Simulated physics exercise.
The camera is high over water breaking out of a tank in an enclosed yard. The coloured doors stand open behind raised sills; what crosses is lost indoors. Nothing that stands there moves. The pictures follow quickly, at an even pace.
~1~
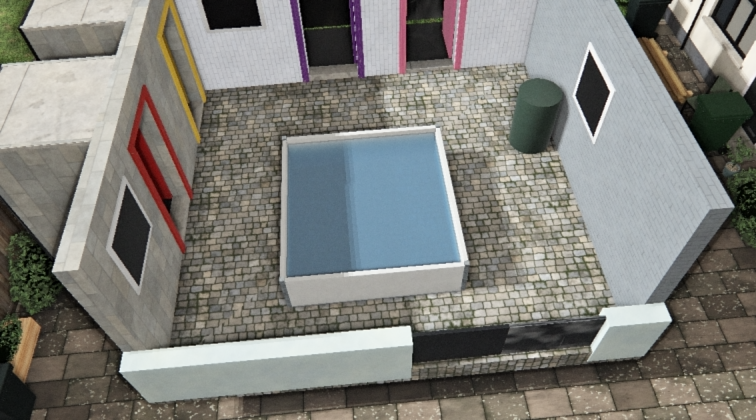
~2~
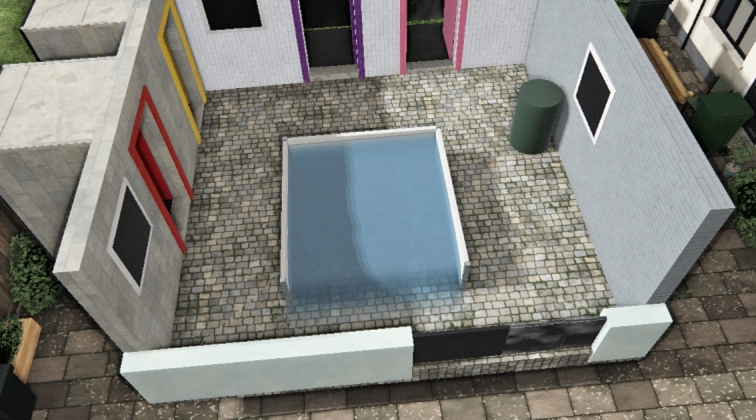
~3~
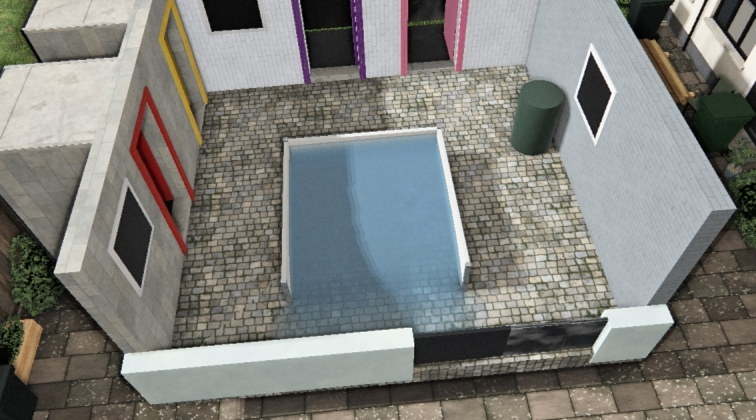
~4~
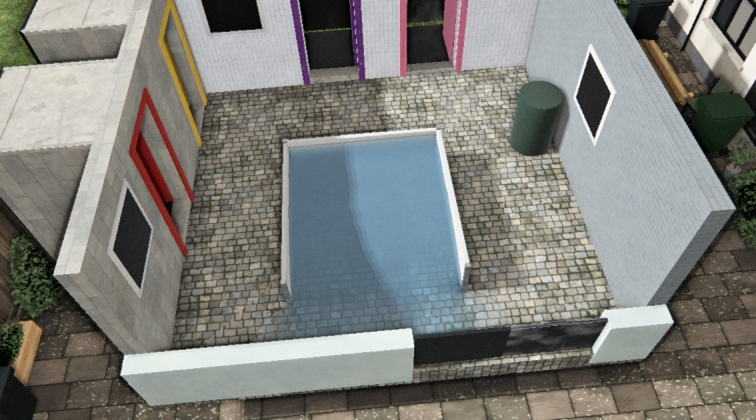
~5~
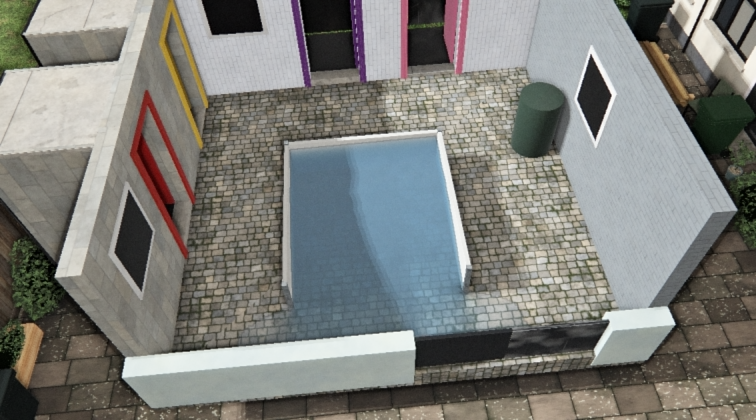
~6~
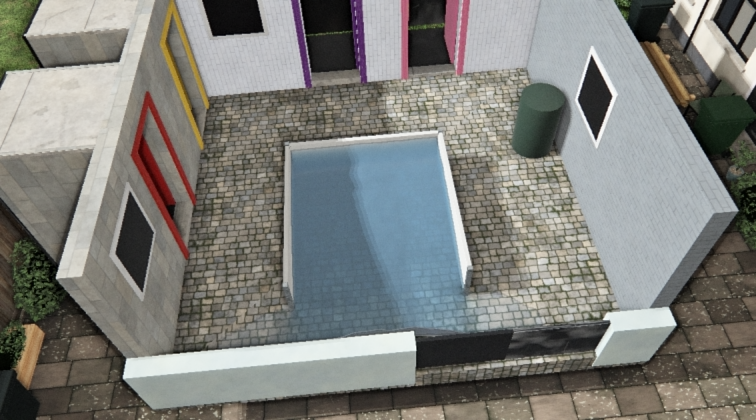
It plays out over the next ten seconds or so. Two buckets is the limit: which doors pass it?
In the end: The pink door floods; the purple door holds within the limit; the yellow door floods; the red door holds within the limit.
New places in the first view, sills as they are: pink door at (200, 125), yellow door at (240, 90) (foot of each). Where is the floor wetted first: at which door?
That is the red-painted one.
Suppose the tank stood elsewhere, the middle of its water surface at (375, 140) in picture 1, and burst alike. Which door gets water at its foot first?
That is the red-painted one.
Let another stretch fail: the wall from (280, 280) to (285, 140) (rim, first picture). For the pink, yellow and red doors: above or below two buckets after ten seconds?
In short: Pink takes more; yellow takes more; red takes more.
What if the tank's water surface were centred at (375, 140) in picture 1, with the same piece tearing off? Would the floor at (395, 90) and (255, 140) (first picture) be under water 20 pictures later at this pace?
In turn: Free of water, under water.
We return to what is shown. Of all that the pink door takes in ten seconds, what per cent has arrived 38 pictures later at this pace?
About 15 per cent.
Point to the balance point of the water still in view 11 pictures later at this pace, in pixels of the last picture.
Around (369, 279).
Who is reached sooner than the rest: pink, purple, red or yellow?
I say the door marked red.
A moment on, water covers 20 % of the floor; the pink door not reached, the purple door not reached, the yellow door not reached, the red door not reached.
Next, water covers 30 % of the floor; the pink door not reached, the purple door not reached, the yellow door not reached, the red door wet at the sill, nothing in.
Then, water covers 70 % of the floor; the pink door not reached, the purple door not reached, the yellow door wet at the sill, nothing in, the red door wet at the sill, nothing in.
Later, water covers 95 % of the floor; the pink door under two buckets in, the purple door wet at the sill, nothing in, the yellow door over two buckets in, the red door wet at the sill, nothing in.
In the end, water covers 100 % of the floor; the pink door over two buckets in, the purple door under two buckets in, the yellow door far over two buckets in, the red door wet at the sill, nothing in.
